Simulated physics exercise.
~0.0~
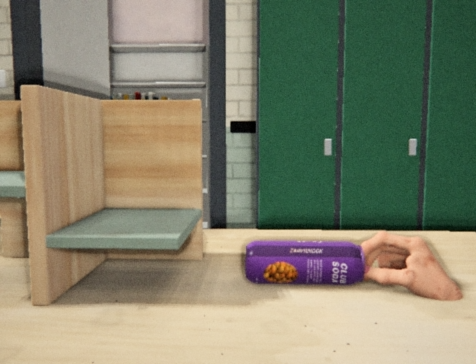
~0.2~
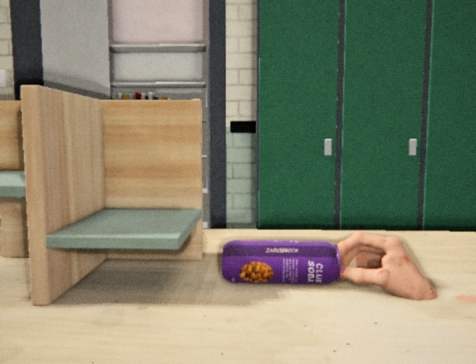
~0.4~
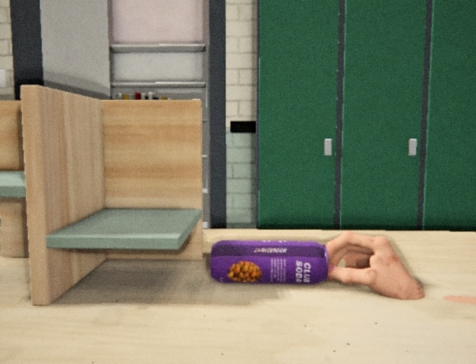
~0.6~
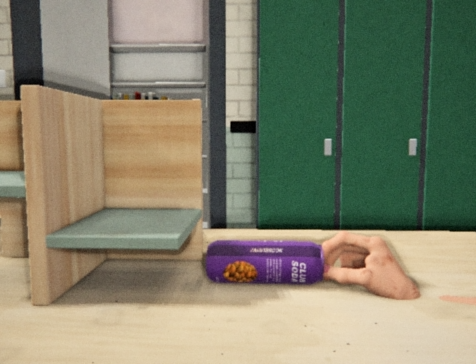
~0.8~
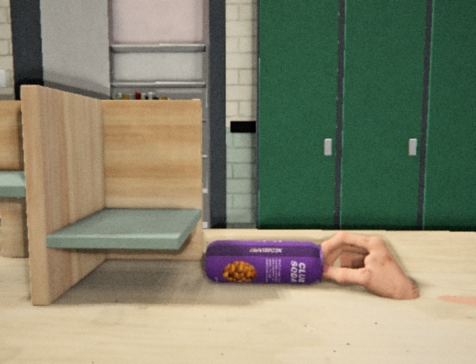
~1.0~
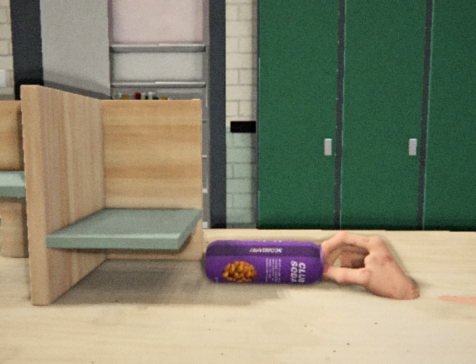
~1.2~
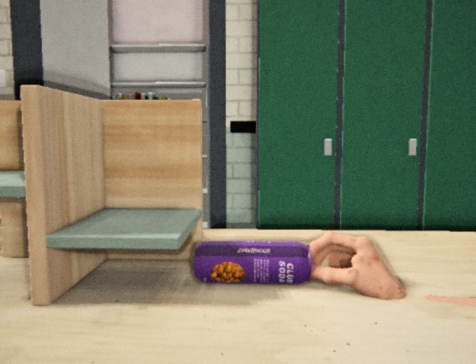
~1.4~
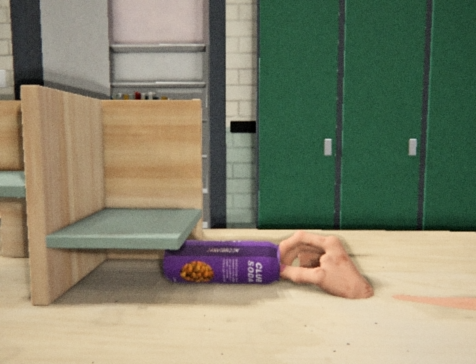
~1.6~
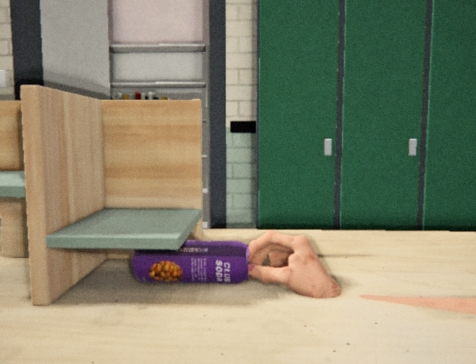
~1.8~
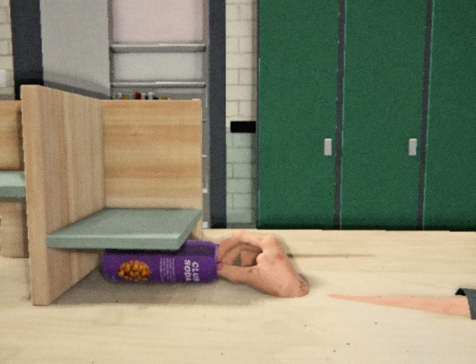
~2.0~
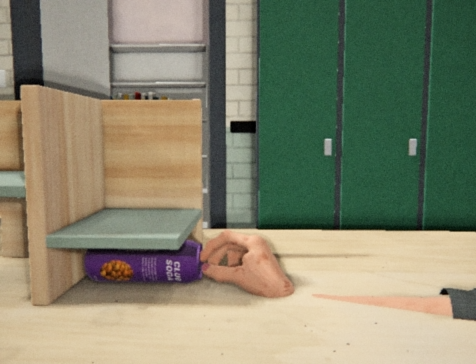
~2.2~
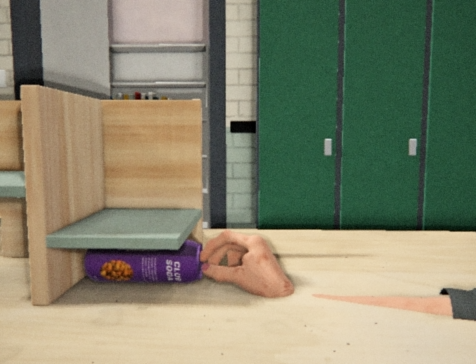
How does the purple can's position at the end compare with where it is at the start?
At the start the purple can lies out in the open to the right of the wooden unit. By the end it is farther left, tucked under the green shelf.
